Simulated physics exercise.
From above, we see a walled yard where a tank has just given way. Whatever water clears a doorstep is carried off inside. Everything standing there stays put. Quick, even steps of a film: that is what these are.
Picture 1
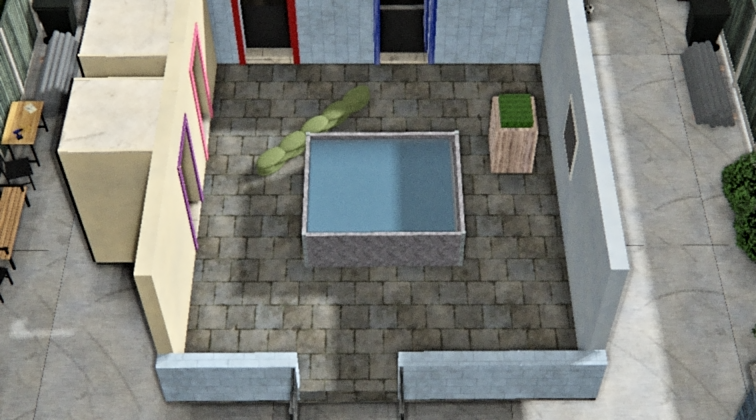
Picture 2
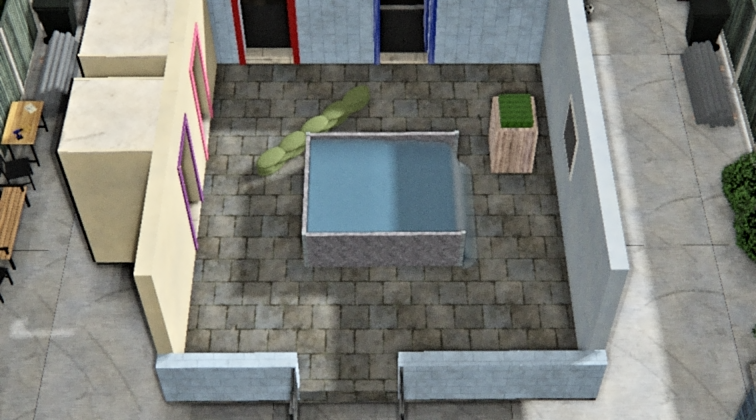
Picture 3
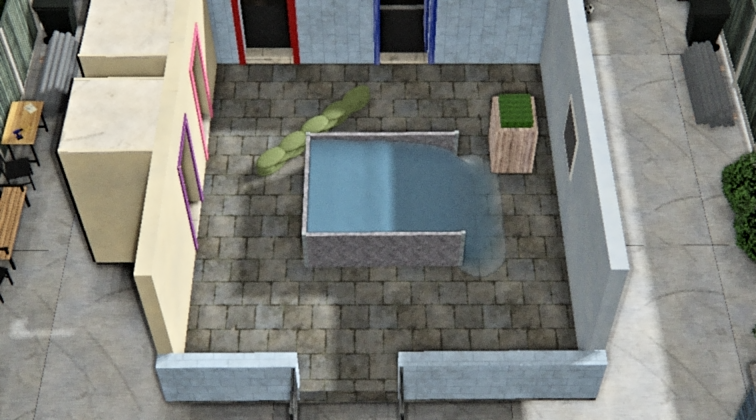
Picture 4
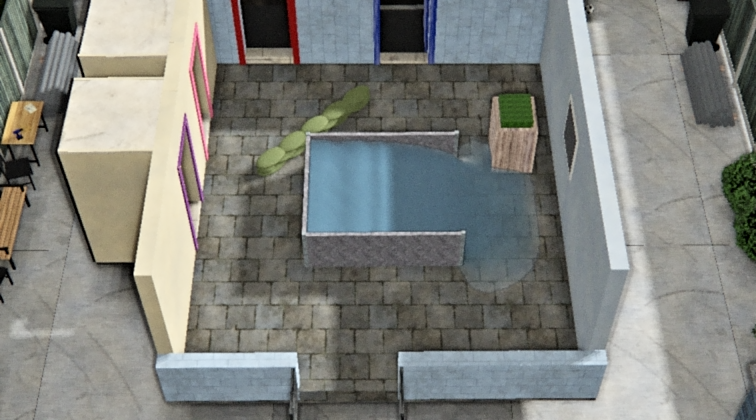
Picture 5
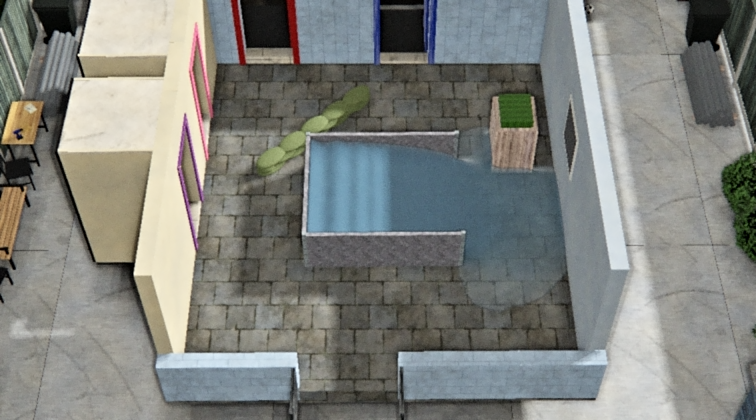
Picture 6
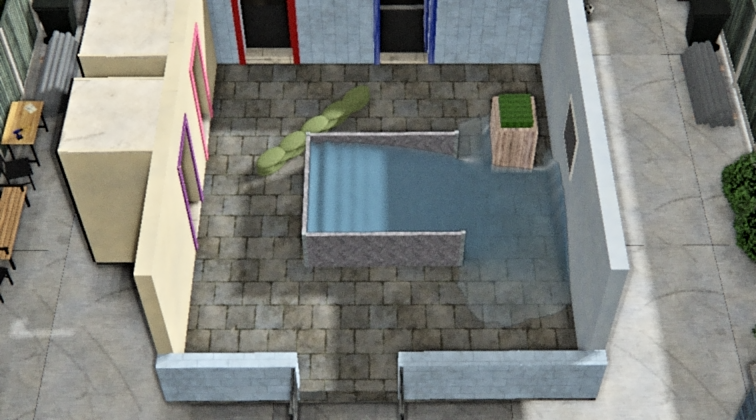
In a walled yard, water pours from the tank's open right side and spreads across the paving.
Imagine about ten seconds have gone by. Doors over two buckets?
Outcome: Pink door: Two buckets at most, red door: Two buckets at most, purple door: Above two buckets, blue door: Above two buckets.
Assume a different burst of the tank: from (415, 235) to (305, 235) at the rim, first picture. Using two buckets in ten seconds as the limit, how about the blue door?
I'd say the blue door stays shy of the line.
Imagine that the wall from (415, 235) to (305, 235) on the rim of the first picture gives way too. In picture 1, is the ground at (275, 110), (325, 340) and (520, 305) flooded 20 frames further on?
Result, in sequence: Spared by the spill, sodden, sodden.
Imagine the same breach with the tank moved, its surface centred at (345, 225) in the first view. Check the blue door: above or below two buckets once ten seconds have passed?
Result for blue: It tops the limit.
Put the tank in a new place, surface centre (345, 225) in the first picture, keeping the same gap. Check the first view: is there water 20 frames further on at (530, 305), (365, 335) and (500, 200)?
In that order: Reached by the flood, reached by the flood, reached by the flood.
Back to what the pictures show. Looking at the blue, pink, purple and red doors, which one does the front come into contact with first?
That would be the blue-painted one.
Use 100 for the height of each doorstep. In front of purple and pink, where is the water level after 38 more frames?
The first sits near 180 in a hundred and the second near 80 in a hundred.
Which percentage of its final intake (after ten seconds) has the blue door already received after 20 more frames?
I make it 20 per cent.
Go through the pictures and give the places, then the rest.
In the first frame, the open tank at (383, 185) is whole and still.
In the second frame, the front is at (463, 166), out from the gap at (456, 204).
In the third frame, water pours out at (456, 205) and has run to (473, 158).
In the fourth frame, water pours out at (456, 206) and has run to (489, 145).
In the fifth frame, the front is at (566, 266), out from the gap at (456, 206).
In the sixth frame, water pours out at (456, 207) and has run to (570, 297).
A moment on, water covers 25 % of the floor; the pink door not reached, the red door not reached, the purple door not reached, the blue door not reached.
Next, water covers 35 % of the floor; the pink door not reached, the red door not reached, the purple door not reached, the blue door under two buckets in.
Then, water covers 60 % of the floor; the pink door not reached, the red door not reached, the purple door not reached, the blue door under two buckets in.
Later, water covers 95 % of the floor; the pink door wet at the sill, nothing in, the red door wet at the sill, nothing in, the purple door under two buckets in, the blue door over two buckets in.
In the end, water covers 95 % of the floor; the pink door under two buckets in, the red door wet at the sill, nothing in, the purple door over two buckets in, the blue door far over two buckets in.
